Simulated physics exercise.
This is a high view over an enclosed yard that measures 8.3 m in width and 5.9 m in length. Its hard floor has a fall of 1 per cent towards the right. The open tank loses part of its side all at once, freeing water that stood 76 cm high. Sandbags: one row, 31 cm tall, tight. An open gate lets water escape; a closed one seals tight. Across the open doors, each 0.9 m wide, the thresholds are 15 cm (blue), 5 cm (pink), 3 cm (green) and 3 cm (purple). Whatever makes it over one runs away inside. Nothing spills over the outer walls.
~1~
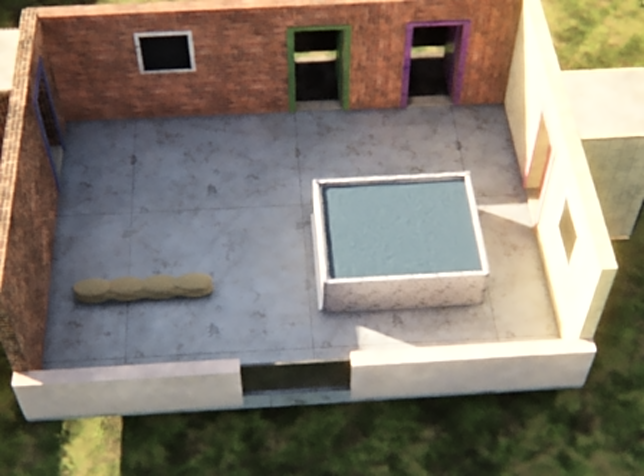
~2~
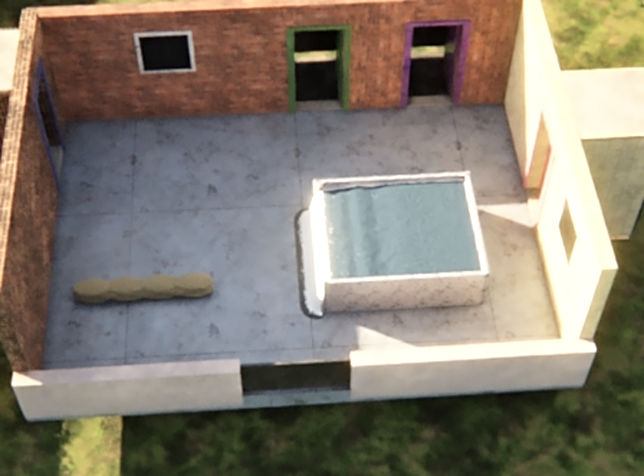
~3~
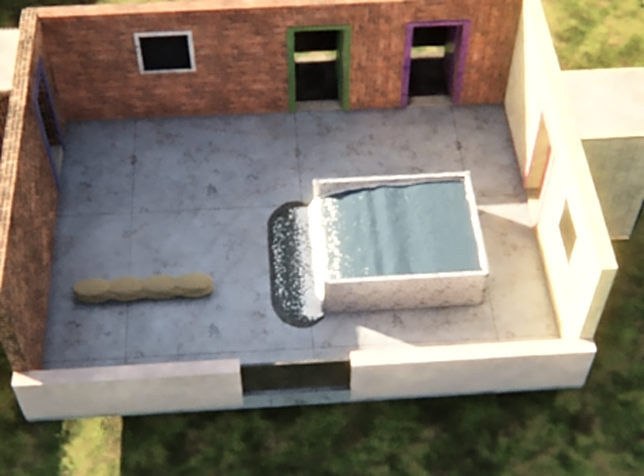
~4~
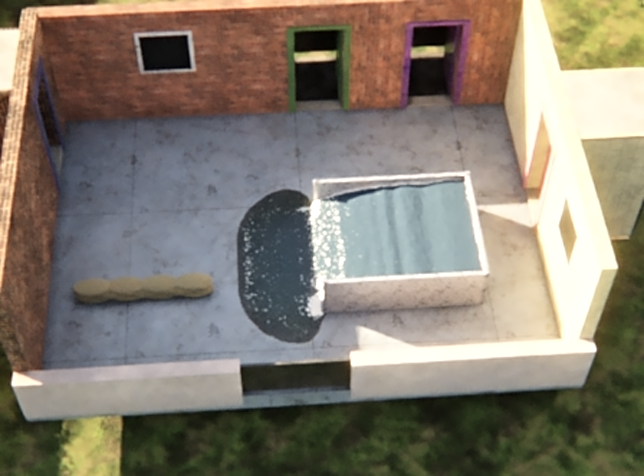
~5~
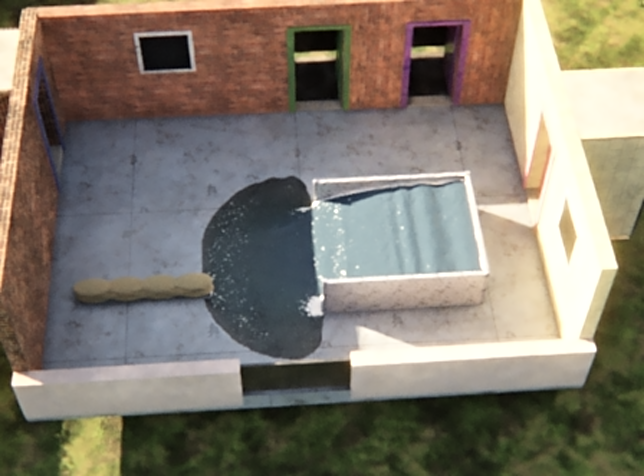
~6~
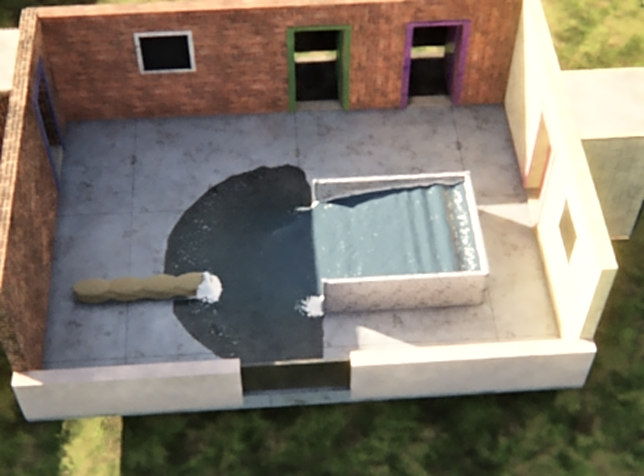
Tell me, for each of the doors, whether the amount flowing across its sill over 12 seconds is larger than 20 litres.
For 12 seconds: The blue door, larger; the pink door, larger; the green door, larger; the purple door, larger.
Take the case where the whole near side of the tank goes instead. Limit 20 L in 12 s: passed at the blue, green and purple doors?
Result: Blue limit not passed, green limit passed, purple limit passed.
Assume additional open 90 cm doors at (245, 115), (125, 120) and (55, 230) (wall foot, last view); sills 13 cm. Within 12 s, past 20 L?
Taking them in order, the first gets too little, the second enough and the third enough.
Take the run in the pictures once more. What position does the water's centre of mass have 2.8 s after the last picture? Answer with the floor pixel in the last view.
Around (197, 256) in the last picture.
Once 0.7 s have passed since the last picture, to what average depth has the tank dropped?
It averages close to 44 centimetres.
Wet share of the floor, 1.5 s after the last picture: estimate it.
Covered: Roughly 55 %.
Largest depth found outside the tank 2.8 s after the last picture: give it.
It gets to some 40 cm.
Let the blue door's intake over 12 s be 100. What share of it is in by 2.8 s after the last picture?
I'd put it at about 35 per cent by that point.
Then, 0.7 s after the last picture water covers 45 % of the floor and is deepest (41 cm) near (213, 291); blue door not reached, pink door not reached, green door not reached, purple door not reached.
Then, 1.5 s after the last picture water covers 55 % of the floor and is deepest (38 cm) near (41, 384); blue door 21 cm at the sill, 0 L in, pink door not reached, green door not reached, purple door not reached.
Then, 2.8 s after the last picture water covers 55 % of the floor and is deepest (40 cm) near (66, 126); blue door 20 cm at the sill, 21 L in, pink door not reached, green door not reached, purple door not reached.
Then, 6.3 s after the last picture water covers 90 % of the floor and is deepest (22 cm) near (565, 365); blue door 11 cm at the sill, 61 L in, pink door not reached, green door 6 cm at the sill, 8 L in, purple door 4 cm at the sill, 0 L in.
Then, 11.3 s after the last picture water covers 100 % of the floor and is deepest (20 cm) near (542, 366); blue door 5 cm at the sill, 62 L in, pink door 13 cm at the sill, 90 L in, green door 5 cm at the sill, 51 L in, purple door 8 cm at the sill, 45 L in.
